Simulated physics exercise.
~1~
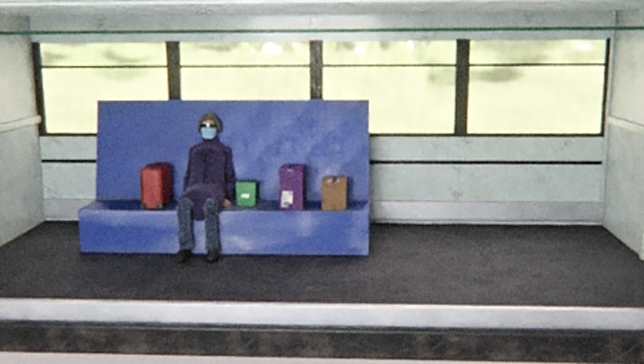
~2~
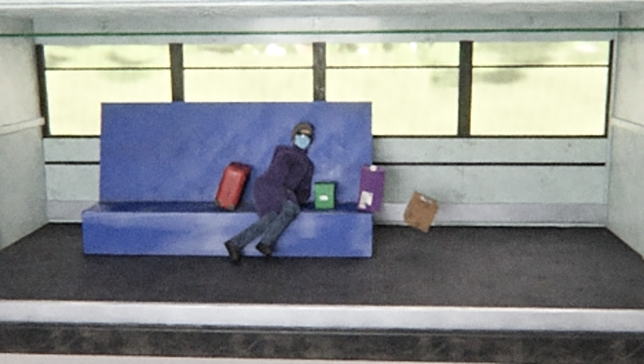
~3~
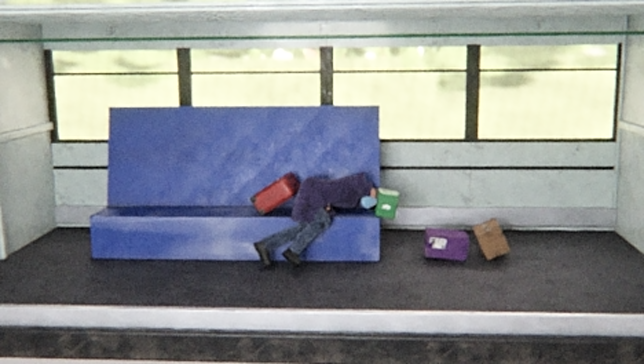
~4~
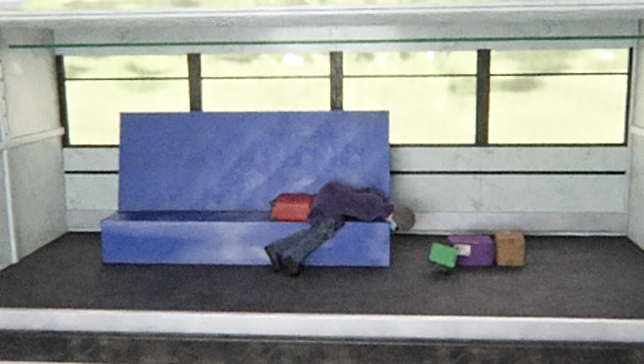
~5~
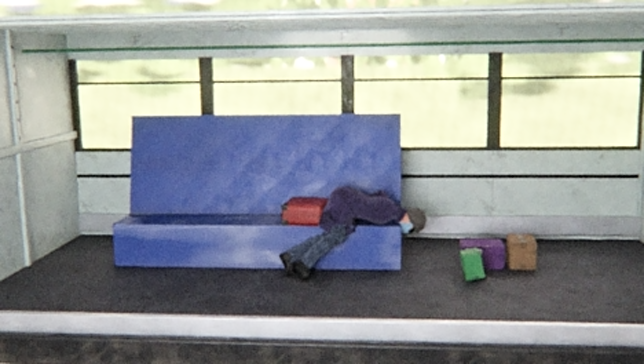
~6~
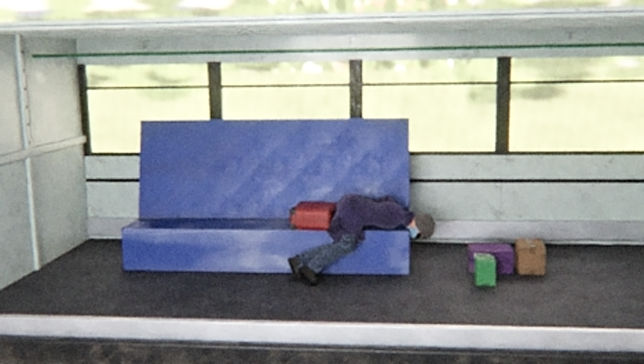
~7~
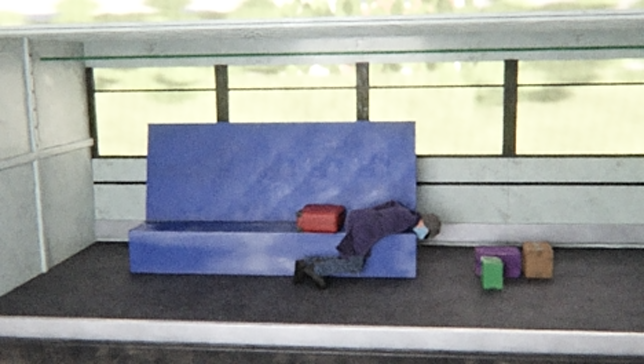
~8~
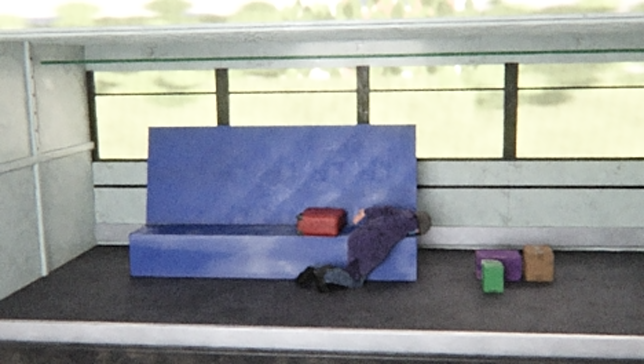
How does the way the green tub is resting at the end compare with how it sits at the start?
At the start the green tub sits upright on the bench, but by the end it has rolled over and rests upside down on the floor.
